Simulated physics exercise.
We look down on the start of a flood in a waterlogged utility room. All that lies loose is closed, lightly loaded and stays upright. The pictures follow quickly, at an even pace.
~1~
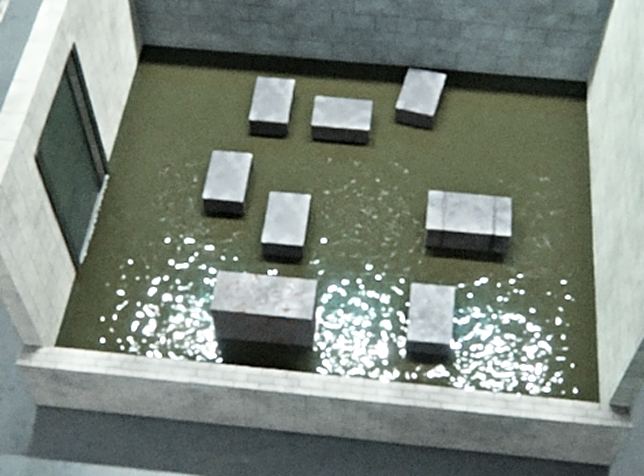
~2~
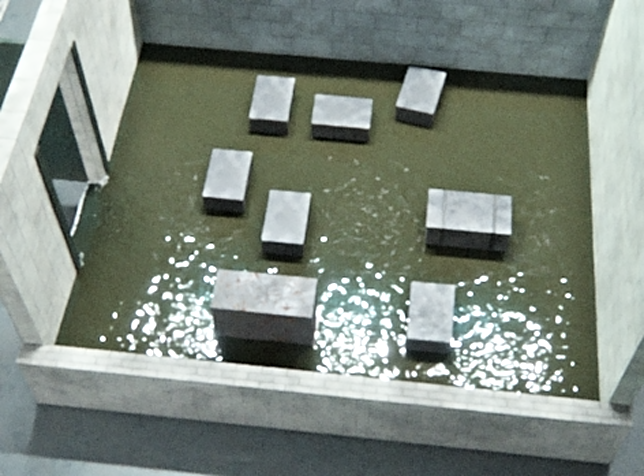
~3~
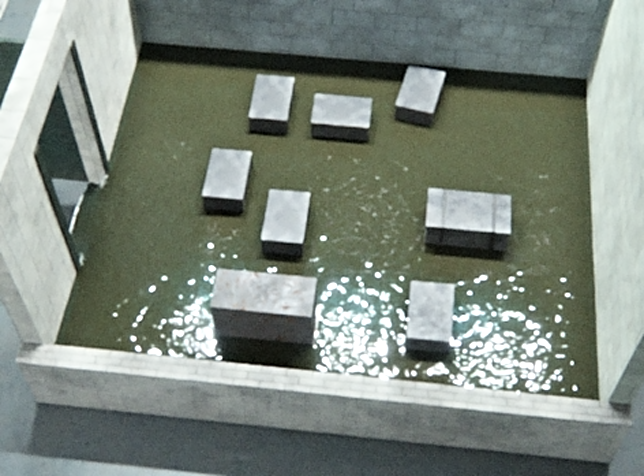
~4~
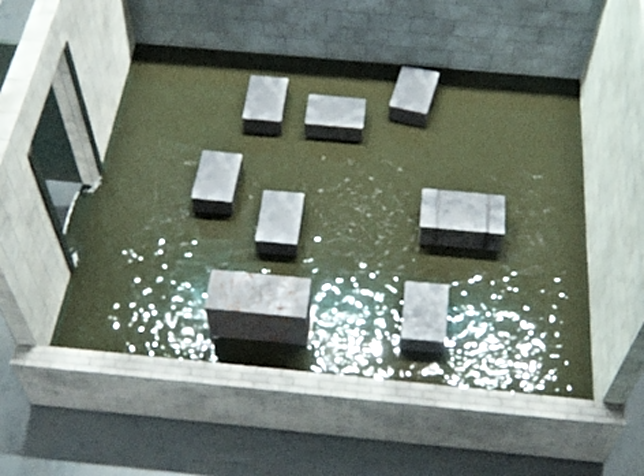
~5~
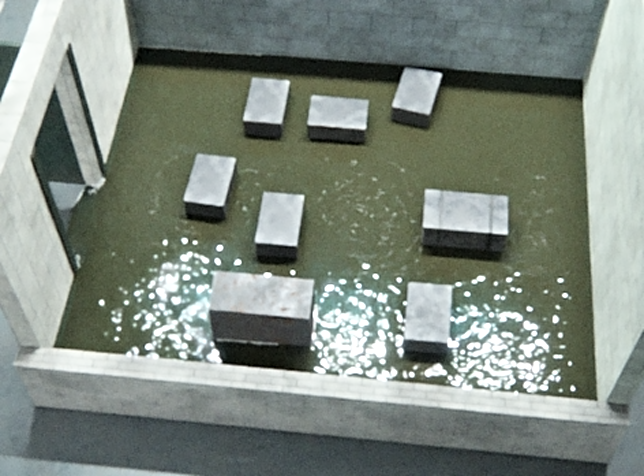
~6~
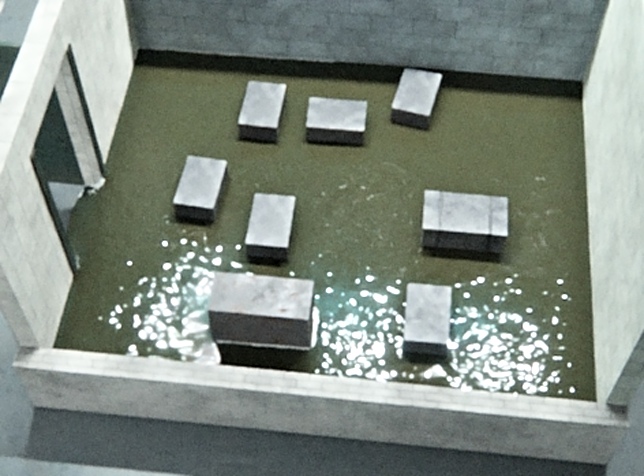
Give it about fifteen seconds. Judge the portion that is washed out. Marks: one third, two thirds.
Share: Between one and two thirds.
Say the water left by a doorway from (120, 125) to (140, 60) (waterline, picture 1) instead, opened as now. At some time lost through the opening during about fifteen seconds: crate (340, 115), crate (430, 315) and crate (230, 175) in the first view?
In turn: Through, kept in, out.
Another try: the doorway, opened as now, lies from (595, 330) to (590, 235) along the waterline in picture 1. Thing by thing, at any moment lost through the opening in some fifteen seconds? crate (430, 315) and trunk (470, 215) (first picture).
In that order: Gone, gone.
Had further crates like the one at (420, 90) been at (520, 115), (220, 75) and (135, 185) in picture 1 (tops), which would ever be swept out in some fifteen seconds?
In turn: Left behind, out, through.
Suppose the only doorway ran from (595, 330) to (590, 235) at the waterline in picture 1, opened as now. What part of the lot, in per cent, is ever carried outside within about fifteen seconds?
Roughly 30 per cent.
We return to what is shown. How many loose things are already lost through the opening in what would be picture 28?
That makes 2.
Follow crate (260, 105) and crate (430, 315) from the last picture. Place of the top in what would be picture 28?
Close to (102, 190) and (357, 306).
A moment on, 0 of 7 are out; 7 afloat.
Next, 1 of 7 are out; 6 afloat.
Later, 2 of 7 are out; 5 afloat.
In the end, 3 of 7 are out; 4 afloat.
